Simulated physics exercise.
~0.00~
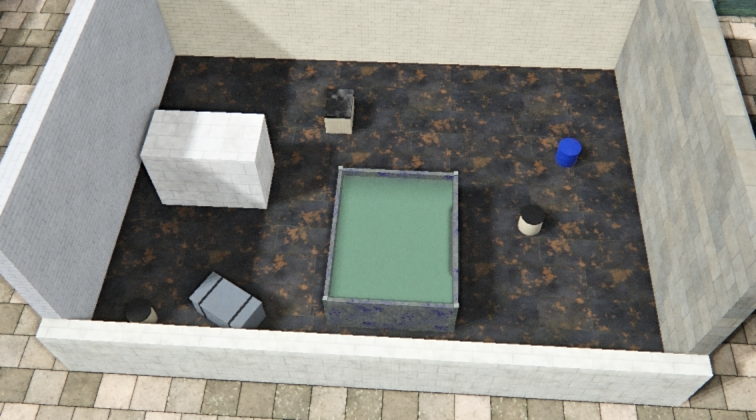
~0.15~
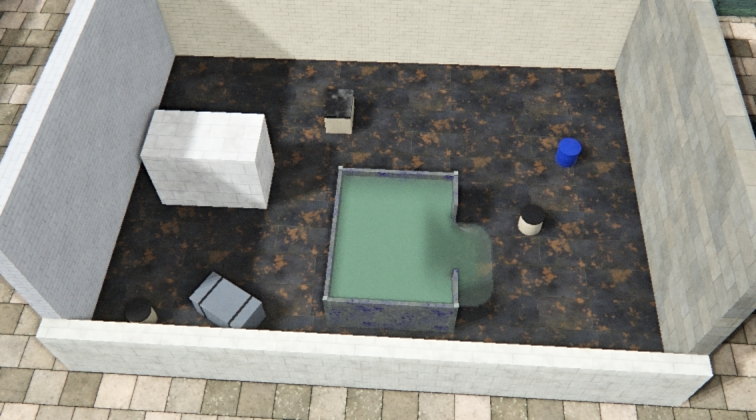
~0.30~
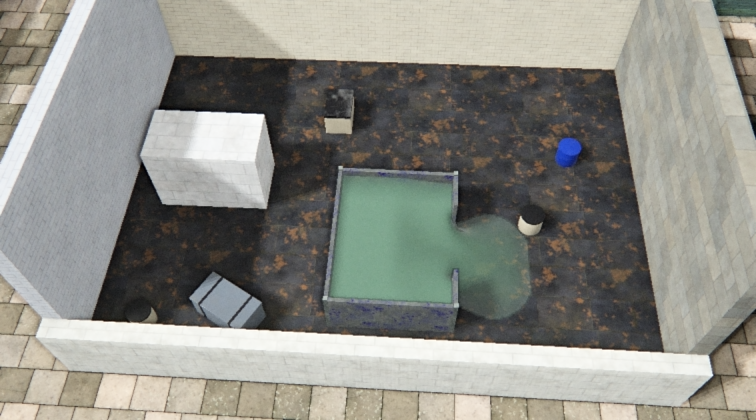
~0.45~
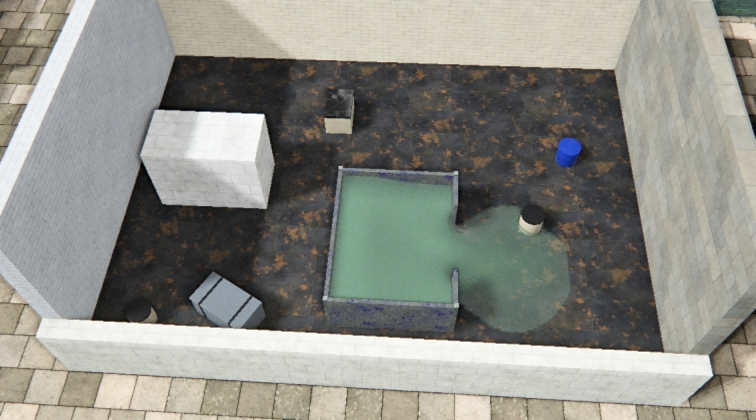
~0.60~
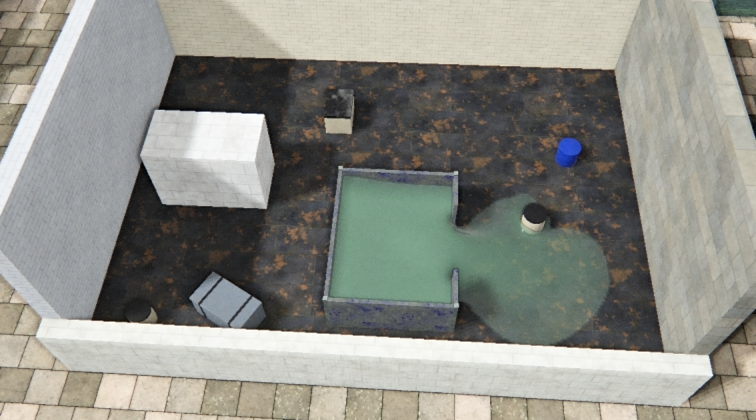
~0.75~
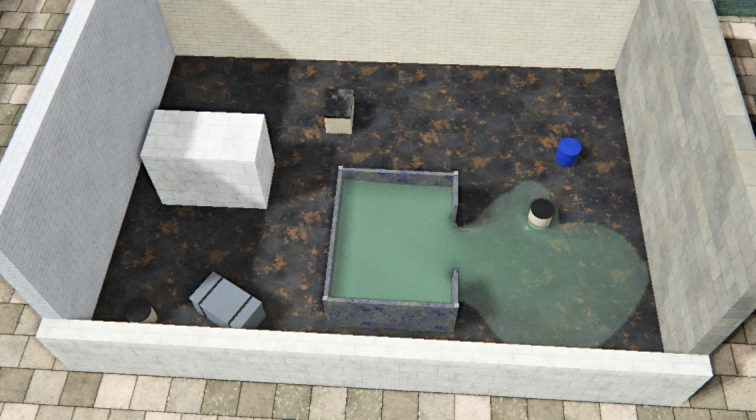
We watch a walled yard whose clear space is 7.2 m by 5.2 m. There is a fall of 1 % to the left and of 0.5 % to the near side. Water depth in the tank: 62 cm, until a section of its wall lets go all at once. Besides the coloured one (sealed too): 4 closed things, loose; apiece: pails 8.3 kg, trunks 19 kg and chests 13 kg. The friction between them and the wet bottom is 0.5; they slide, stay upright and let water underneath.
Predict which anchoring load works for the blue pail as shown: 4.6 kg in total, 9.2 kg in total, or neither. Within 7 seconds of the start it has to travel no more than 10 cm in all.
Answer: Neither suffices.
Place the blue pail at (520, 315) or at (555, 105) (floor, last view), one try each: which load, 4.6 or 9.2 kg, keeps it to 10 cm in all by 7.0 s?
Try 1: Both insufficient. Try 2: Both insufficient.
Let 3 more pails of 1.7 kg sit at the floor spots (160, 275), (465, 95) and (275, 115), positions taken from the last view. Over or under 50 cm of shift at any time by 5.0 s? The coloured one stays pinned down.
Results, in sequence: Not exceeded / exceeded / not exceeded.
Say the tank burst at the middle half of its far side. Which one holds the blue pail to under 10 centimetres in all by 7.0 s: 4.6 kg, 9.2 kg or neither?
Answer: The big one only.
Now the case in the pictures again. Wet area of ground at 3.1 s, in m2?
Roughly 14 m2.
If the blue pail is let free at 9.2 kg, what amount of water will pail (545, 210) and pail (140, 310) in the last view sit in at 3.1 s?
5 and 0 cm.
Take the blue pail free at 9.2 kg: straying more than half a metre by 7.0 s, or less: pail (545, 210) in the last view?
Beyond the mark.
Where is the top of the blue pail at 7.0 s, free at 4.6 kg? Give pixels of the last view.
Somewhere about (359, 128).
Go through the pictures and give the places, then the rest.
The first frame shows the blue pail at (570, 147) rests on the ground; water covers 2.9 m2; 0 of 5 have shifted.
The second frame shows the blue pail at (570, 147) rests on the ground; 3.5 m2 under water; 0 of 5 have shifted.
The third frame shows the blue pail at (570, 147) rests on the ground; 4.2 m2 under water; 0 of 5 have shifted.
The fourth frame shows the blue pail at (570, 147), on the bottom; 5.1 m2 under water; 0 of 5 have shifted.
The fifth frame shows the blue pail at (570, 147) rests on the ground; water covers 6.0 m2; 0 of 5 have shifted.
The sixth frame shows the blue pail at (570, 147) rests on the ground; 7.2 m2 under water; 1 of 5 have shifted.
After 1.4 s the blue pail would be 2 cm from its start with 4.6 kg and 0 cm from its start with 9.2 kg; 3 cm of water round it then.
After 3.1 s the blue pail would be 143 cm from its start with 4.6 kg and 29 cm from its start with 9.2 kg; 6 cm of water round it then.
After 4.9 s the blue pail would be 263 cm from its start with 4.6 kg and 94 cm from its start with 9.2 kg; 6 cm of water round it then.
After 7.0 s the blue pail would be 308 cm from its start with 4.6 kg and 118 cm from its start with 9.2 kg; 7 cm of water round it then.
